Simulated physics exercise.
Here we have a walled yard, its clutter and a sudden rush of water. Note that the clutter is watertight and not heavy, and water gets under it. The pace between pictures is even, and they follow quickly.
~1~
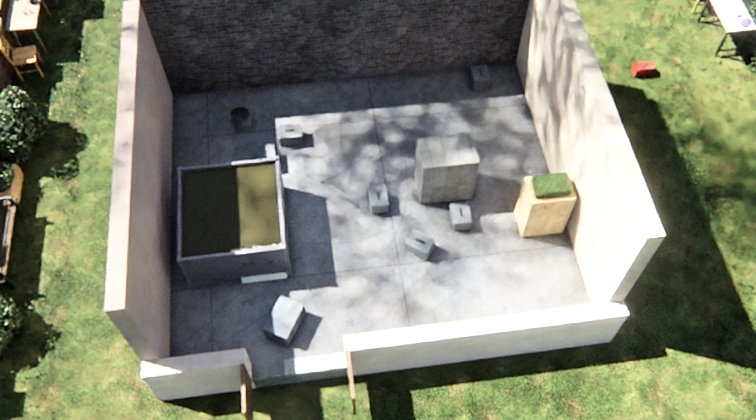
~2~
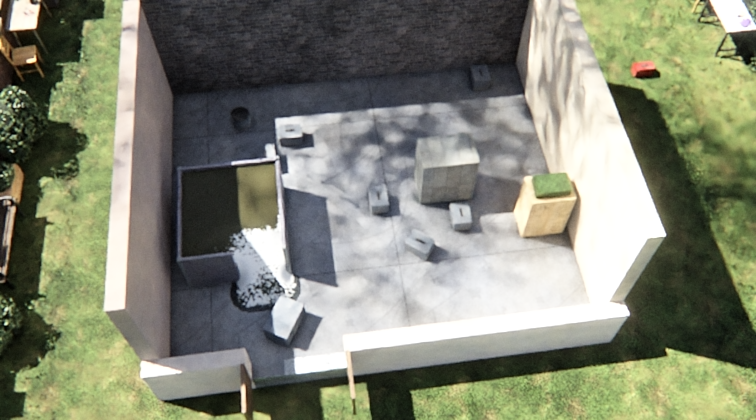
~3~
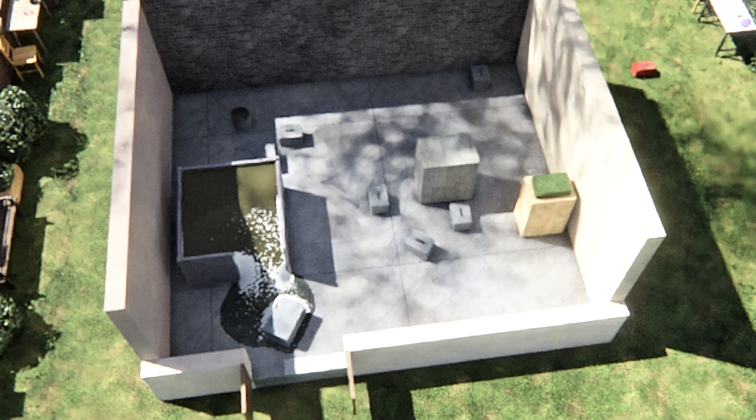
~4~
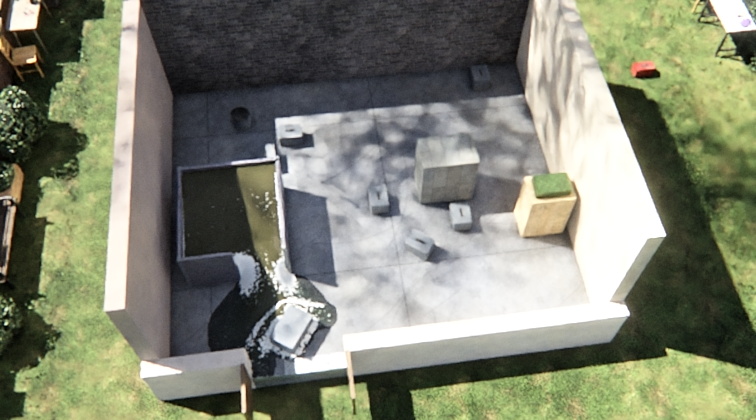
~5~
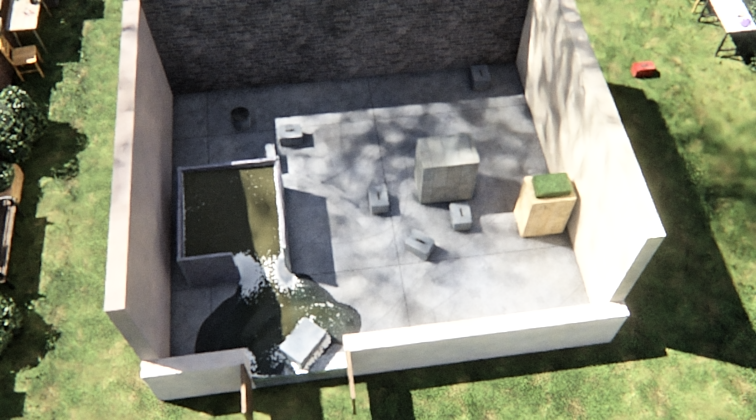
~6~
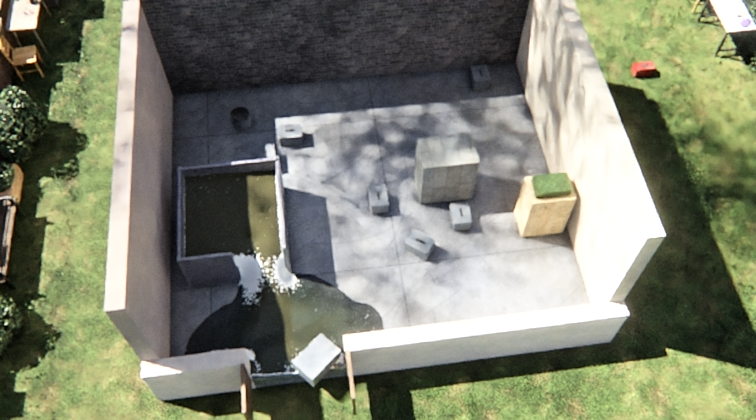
Water burst from the tank on the left of a walled yard and spread across the paving, nudging a pale block toward the gap in the front wall while the other blocks stayed put.
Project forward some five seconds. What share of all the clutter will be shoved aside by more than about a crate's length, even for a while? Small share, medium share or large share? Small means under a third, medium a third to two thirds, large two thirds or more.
A small share.
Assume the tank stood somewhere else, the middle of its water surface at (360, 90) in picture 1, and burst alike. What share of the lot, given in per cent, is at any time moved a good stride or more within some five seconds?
Close to 40 %.
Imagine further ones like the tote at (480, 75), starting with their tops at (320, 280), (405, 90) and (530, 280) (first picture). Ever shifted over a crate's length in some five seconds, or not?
Stays put, stays put, shoved clear.
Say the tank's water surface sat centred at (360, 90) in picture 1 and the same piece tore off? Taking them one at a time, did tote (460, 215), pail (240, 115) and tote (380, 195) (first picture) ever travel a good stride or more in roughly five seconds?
In order: Remained close by, remained close by, went well off.
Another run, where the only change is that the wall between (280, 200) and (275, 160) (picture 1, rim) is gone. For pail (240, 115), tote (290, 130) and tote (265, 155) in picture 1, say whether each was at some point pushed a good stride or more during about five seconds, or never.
Fell short, fell short, fell short.
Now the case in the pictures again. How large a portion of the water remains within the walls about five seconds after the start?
Roughly 54 in a hundred.
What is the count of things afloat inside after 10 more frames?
The total is 0.
A moment on, 1 of 8 are well off their spots; 0 afloat.
Next, 1 of 8 are well off their spots; 0 afloat.
Later, 1 of 8 are well off their spots; 0 afloat.
In the end, 1 of 8 are well off their spots, and 1 have been at some point; 0 afloat.
